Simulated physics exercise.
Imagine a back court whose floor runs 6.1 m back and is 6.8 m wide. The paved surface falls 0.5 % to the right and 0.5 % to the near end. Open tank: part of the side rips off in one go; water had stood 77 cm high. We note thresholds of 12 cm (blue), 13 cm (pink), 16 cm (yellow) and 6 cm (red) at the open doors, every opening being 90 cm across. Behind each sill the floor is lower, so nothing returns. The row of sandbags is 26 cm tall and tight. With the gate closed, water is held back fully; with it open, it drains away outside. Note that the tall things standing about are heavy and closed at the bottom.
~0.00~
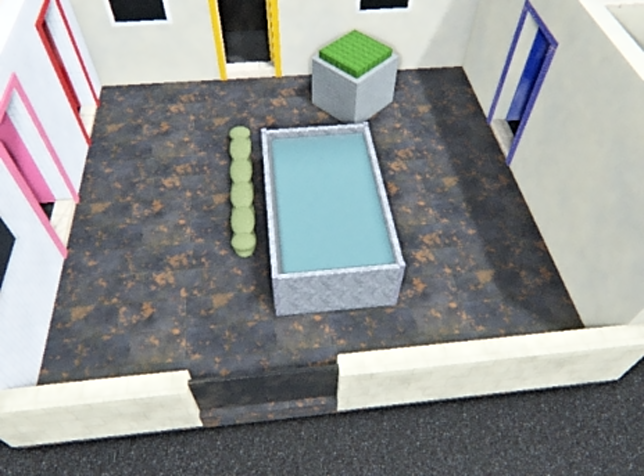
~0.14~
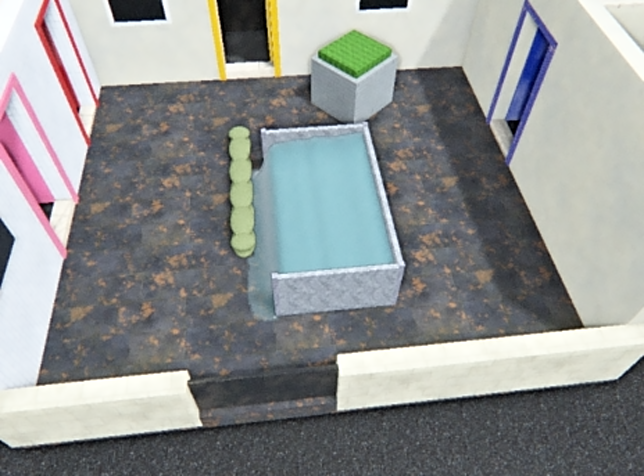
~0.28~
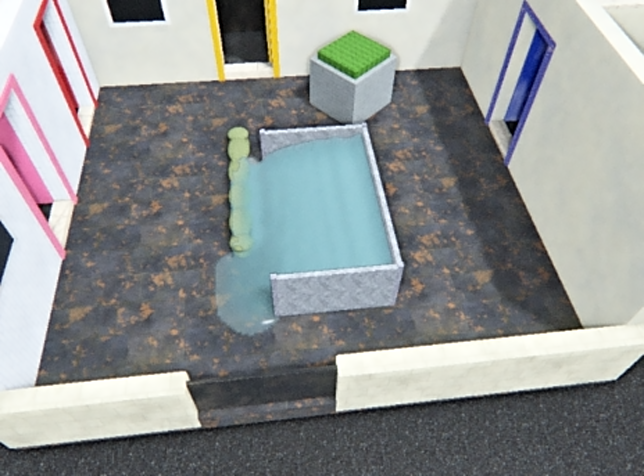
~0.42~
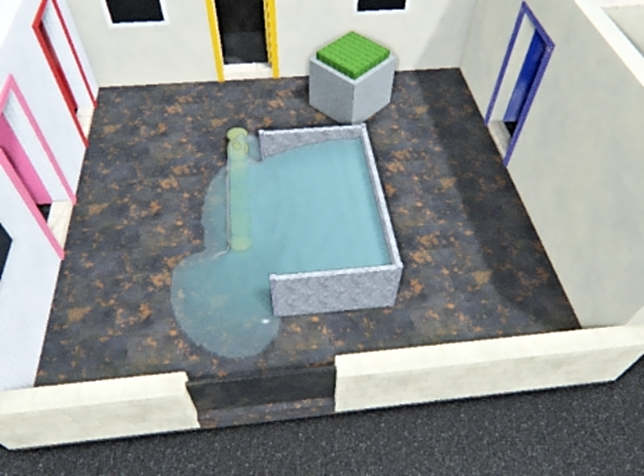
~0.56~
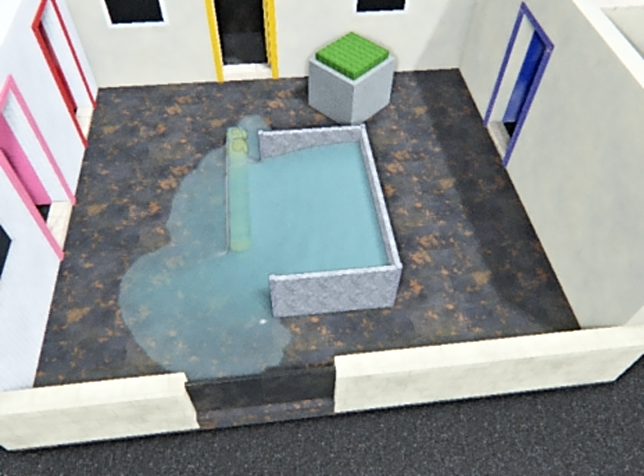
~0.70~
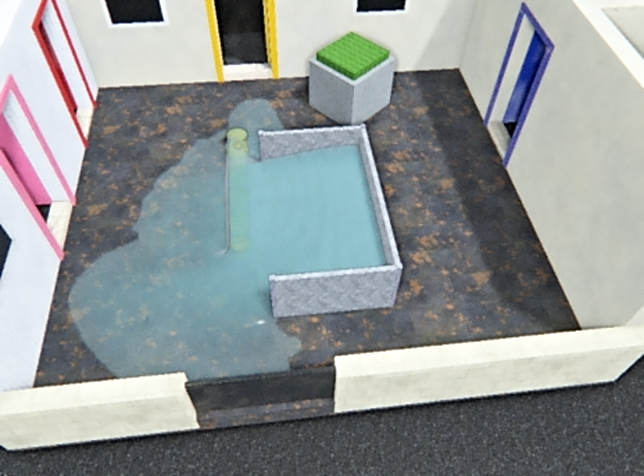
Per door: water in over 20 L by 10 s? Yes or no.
Blue door no, pink door yes, yellow door no, red door yes.
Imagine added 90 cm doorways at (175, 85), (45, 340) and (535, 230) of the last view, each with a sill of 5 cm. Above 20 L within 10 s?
Per doorway, in order: Sufficient / sufficient / insufficient.
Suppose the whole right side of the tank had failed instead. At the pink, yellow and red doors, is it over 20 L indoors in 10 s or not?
Here's how it goes: Pink falls short, yellow falls short, red falls short.
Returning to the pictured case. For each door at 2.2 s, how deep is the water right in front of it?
Depths in cm: Blue 0, pink 22, yellow 10, red 8.
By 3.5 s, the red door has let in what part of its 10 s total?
Around 5 percent.
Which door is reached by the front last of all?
The blue one.
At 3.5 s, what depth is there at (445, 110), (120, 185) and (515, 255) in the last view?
First 0 cm, then 9 cm, then 0 cm.
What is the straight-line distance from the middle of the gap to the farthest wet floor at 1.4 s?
Roughly 3.8 m.
After 1.4 s water covers 45 % of the floor and is deepest (56 cm) near (27, 417); blue door not reached, pink door 25 cm at the sill, 8 L in, yellow door 10 cm at the sill, 0 L in, red door not reached.
After 2.2 s water covers 50 % of the floor and is deepest (39 cm) near (31, 402); blue door not reached, pink door 22 cm at the sill, 44 L in, yellow door 10 cm at the sill, 0 L in, red door 8 cm at the sill, 0 L in.
After 3.5 s water covers 55 % of the floor and is deepest (25 cm) near (178, 307); blue door not reached, pink door 14 cm at the sill, 62 L in, yellow door 6 cm at the sill, 0 L in, red door 5 cm at the sill, 3 L in.
After 6.0 s water covers 70 % of the floor and is deepest (21 cm) near (139, 90); blue door 1 cm at the sill, 0 L in, pink door 8 cm at the sill, 63 L in, yellow door 15 cm at the sill, 1 L in, red door 7 cm at the sill, 9 L in.
After 10.0 s water covers 90 % of the floor and is deepest (14 cm) near (336, 85); blue door 9 cm at the sill, 0 L in, pink door 6 cm at the sill, 63 L in, yellow door 11 cm at the sill, 2 L in, red door 7 cm at the sill, 64 L in.
